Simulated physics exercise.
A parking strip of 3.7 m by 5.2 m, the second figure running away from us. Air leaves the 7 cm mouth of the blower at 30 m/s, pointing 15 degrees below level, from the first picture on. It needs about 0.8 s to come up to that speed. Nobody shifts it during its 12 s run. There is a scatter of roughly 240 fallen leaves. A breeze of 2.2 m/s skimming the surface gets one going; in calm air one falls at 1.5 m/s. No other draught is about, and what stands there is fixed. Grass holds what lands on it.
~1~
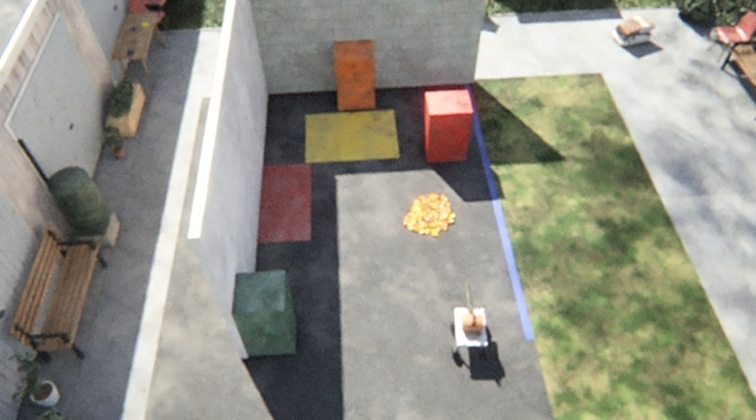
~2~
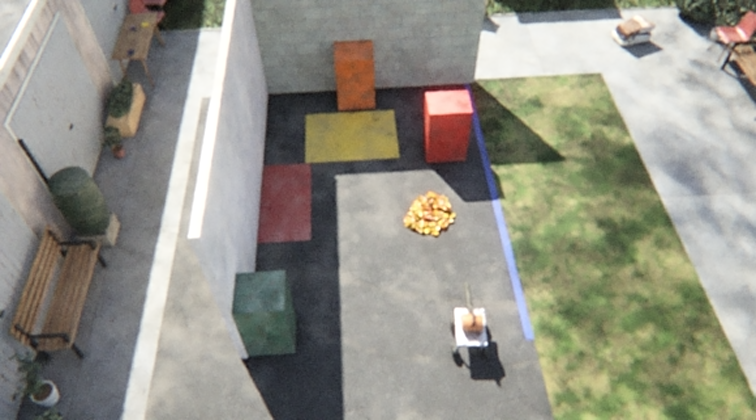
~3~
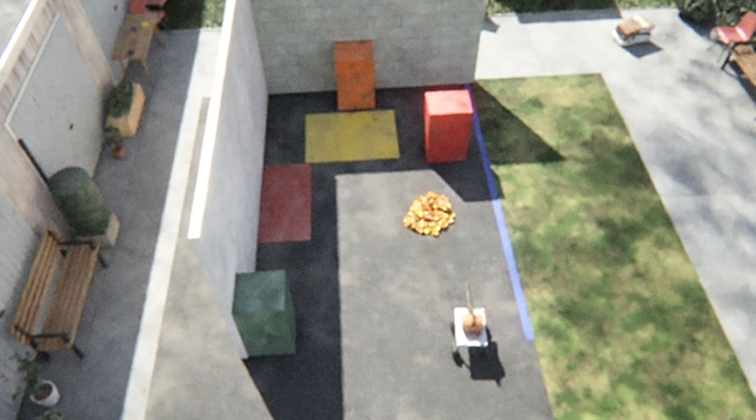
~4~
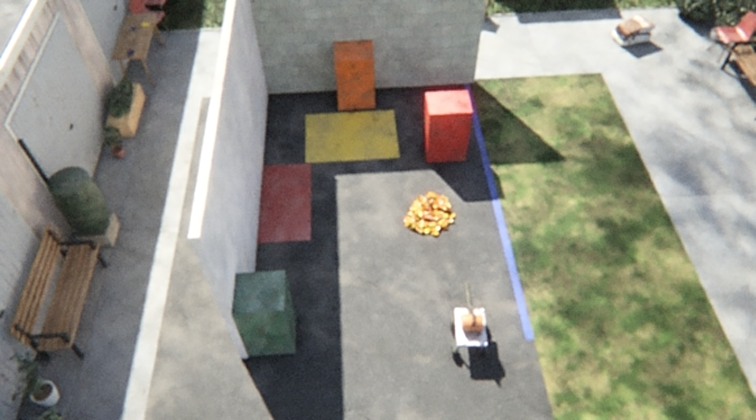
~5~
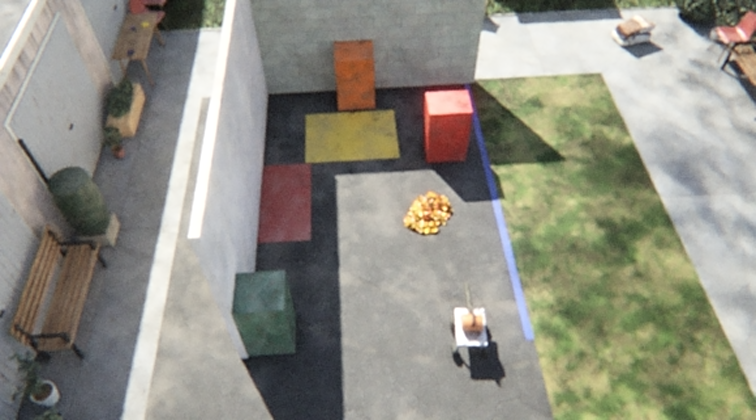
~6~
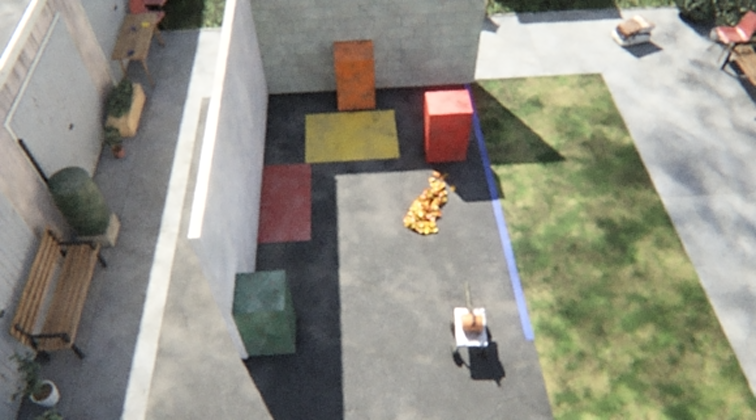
A paved parking strip bordered by a tall pale wall on the left and a grey block wall at the back is seen from high above. A green box, red patch, yellow patch, orange bin and red bin surround a heap of orange-yellow leaves, with a small white blower below and a blue line beside grass. The leaves lie still at first, then some slide away from the blower, stretching the heap toward the back, while the view stays fixed.
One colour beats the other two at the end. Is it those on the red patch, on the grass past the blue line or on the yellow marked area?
The biggest group is at the yellow one.
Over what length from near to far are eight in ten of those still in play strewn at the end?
Roughly 2.0 m.
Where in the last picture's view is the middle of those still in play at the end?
Around (392, 145).
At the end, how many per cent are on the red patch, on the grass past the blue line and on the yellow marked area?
About 0 % red, 0 % blue, 50 % yellow.
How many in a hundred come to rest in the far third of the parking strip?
Near 60 %.
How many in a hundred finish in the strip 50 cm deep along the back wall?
Some 0 per cent.
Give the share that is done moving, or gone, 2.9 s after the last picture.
Some 10 per cent.
Then, 1.5 s after the last picture, 0 % are on the red patch, 18 % on the yellow marked area and 0 % on the grass past the blue line; the middle of those still in play is near (401, 162); 5 % have settled or left.
Then, 2.9 s after the last picture, 0 % are on the red patch, 31 % on the yellow marked area and 0 % on the grass past the blue line; the middle of those still in play is near (394, 163); 12 % have settled or left.
Then, 5.7 s after the last picture, 0 % are on the red patch, 38 % on the yellow marked area and 0 % on the grass past the blue line; the middle of those still in play is near (390, 156); 23 % have settled or left.
Then, 11.1 s after the last picture, at the end, 0 % are on the red patch, 48 % on the yellow marked area and 0 % on the grass past the blue line; the middle of those still in play is near (392, 145).
